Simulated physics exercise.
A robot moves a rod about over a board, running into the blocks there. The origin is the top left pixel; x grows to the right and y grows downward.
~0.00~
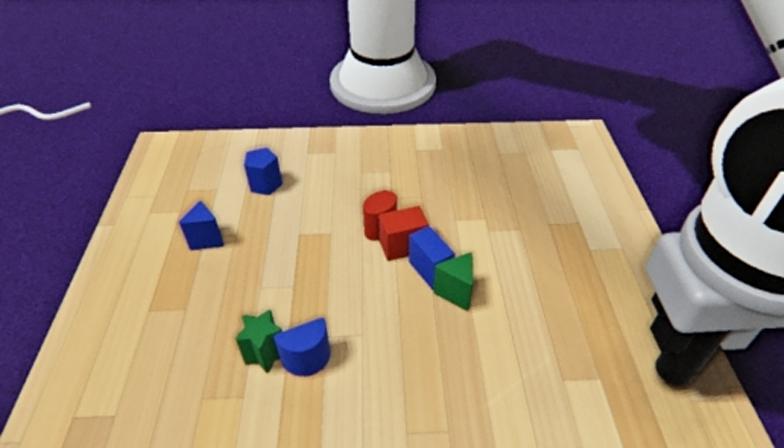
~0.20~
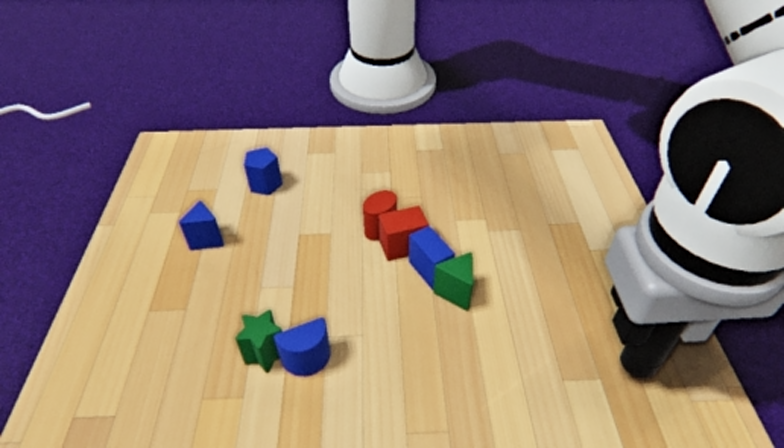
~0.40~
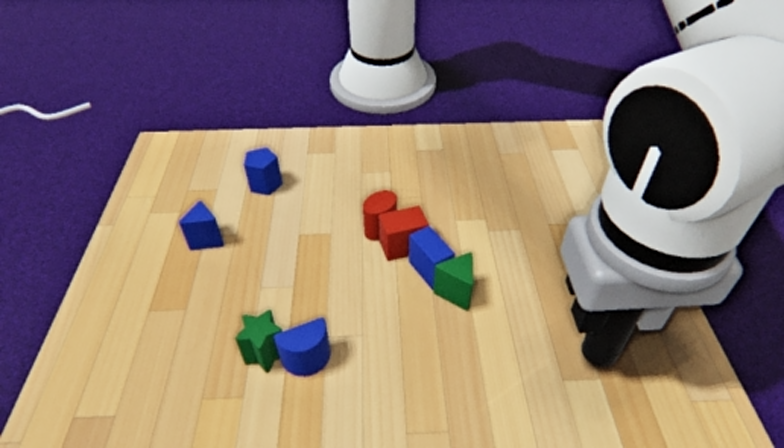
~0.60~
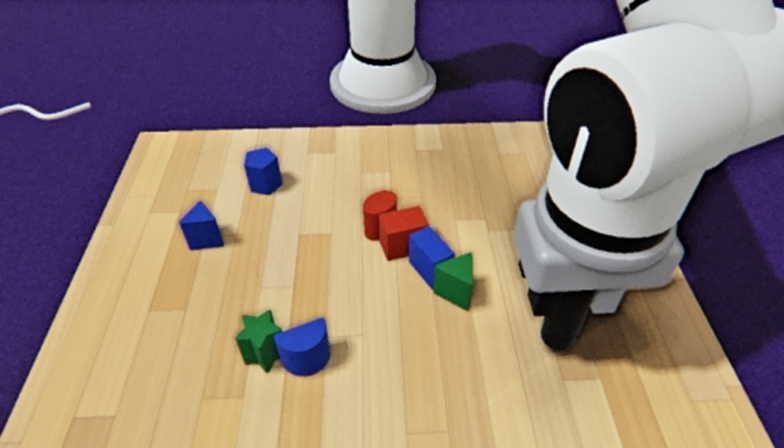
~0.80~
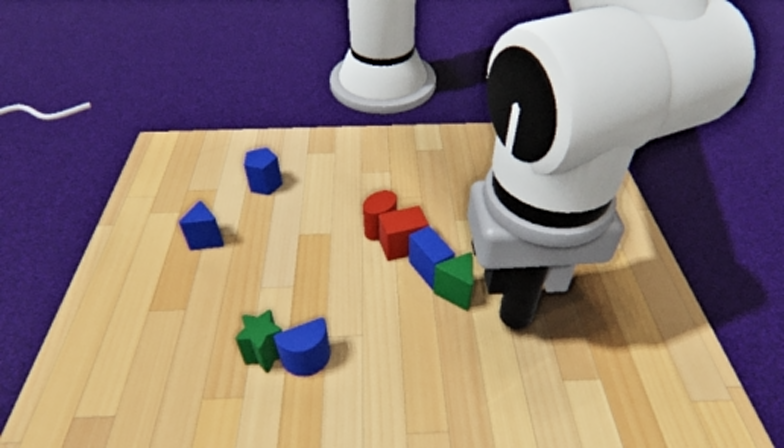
A white robot arm with a dark rod slides steadily leftward and slightly away over a light wooden board on a purple surface, seen from above at an angle by a still camera. On the board, blue blocks sit upper left, a green star and blue half-round lie lower down, and red, blue and green blocks form a diagonal line near the middle. The rod nears the green triangular block, while every block stays still.
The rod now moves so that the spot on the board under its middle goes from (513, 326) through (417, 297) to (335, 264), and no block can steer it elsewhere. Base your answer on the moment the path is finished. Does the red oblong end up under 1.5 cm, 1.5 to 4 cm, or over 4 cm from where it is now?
Movement: Under 1.5 cm.
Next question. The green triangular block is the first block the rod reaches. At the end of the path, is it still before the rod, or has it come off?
My prediction: In front.
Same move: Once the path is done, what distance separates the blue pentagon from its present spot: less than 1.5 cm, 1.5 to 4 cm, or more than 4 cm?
Its final spot will lie within 1.5 cm of the current one.
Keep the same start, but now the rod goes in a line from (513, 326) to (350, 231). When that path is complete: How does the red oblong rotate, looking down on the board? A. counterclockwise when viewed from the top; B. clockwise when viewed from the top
Letter B.
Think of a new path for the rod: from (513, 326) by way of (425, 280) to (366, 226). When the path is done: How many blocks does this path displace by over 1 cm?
My guess is at least three.
The first path, step by step. One third of the way, rod (447, 298); red oblong (402, 213), turned 20° anticlockwise; blue oblong (424, 238), turned 35° clockwise; green triangular block (425, 265), turned 30° clockwise.
Two thirds of the way, rod (388, 277); red oblong (402, 213), turned 20° anticlockwise; blue oblong (423, 236), turned 50° clockwise; green triangular block (365, 245), turned 40° clockwise.
At the end, rod (333, 254); blue pentagon still; red oval still; red oblong (402, 213), turned 20° anticlockwise; blue oblong (423, 236), turned 50° clockwise; green triangular block (312, 222), turned 45° clockwise.
